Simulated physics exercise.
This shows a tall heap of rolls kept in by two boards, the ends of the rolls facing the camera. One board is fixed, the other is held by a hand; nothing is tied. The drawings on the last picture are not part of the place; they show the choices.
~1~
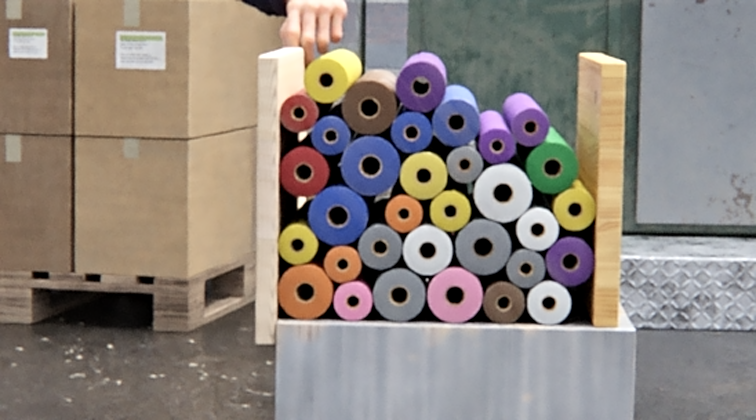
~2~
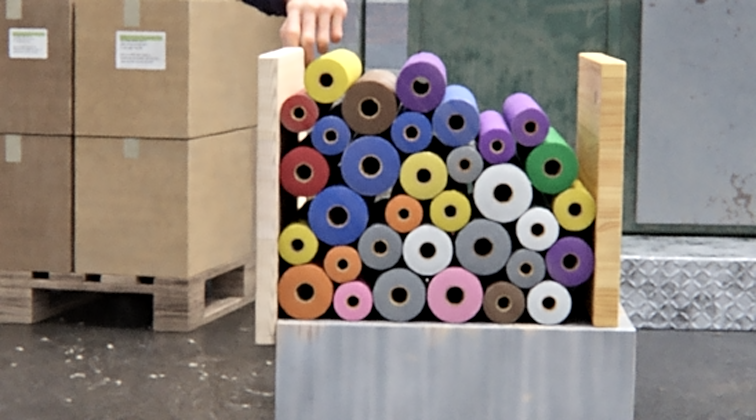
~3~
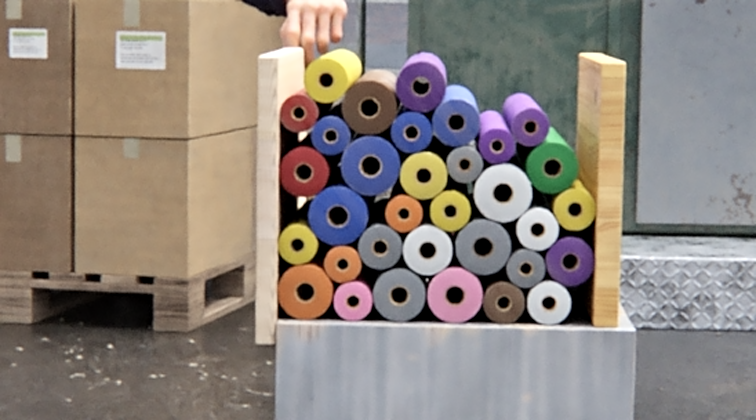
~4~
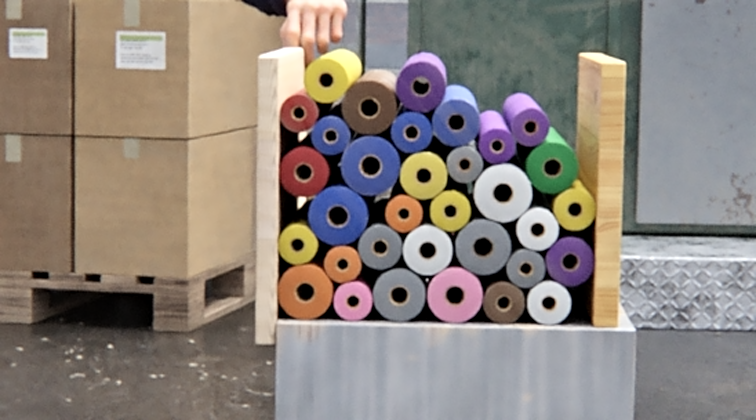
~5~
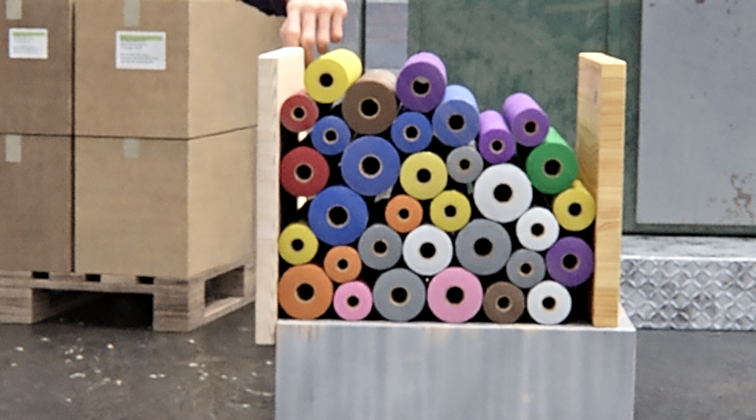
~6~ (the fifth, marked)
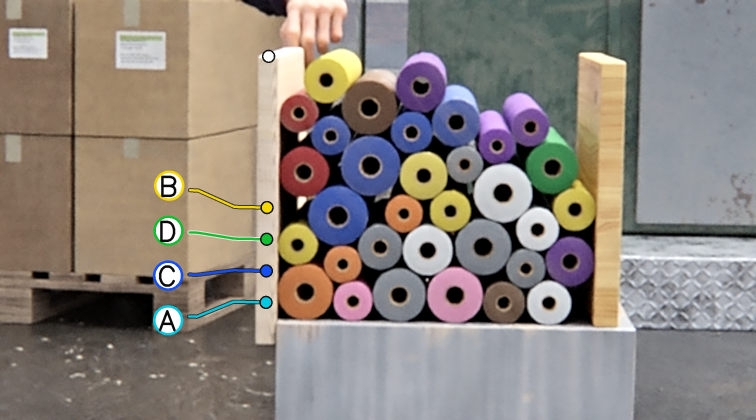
A hand stayed at the top of the left wooden board beside a yellow roll, while the tall heap of colourful rolls between two boards sat with no visible movement, brown boxes standing behind.
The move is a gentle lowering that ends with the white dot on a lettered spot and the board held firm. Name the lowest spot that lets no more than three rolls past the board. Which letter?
The lowest mark that will do is B.
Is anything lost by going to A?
Yes.
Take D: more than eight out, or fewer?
It loses fewer than eight.
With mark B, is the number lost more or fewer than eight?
At B, fewer than eight.
On the marked copy, A at (266, 302); B at (267, 207); C at (266, 271); D at (266, 239); the white dot at (268, 57).
With B. Early on, top of the board (279, 124).
Further on, top of the board (278, 204).
At the end, top of the board (278, 207), two out over the board.
As for the rest, A more than three out over the board; C more than three out over the board; D more than three out over the board.
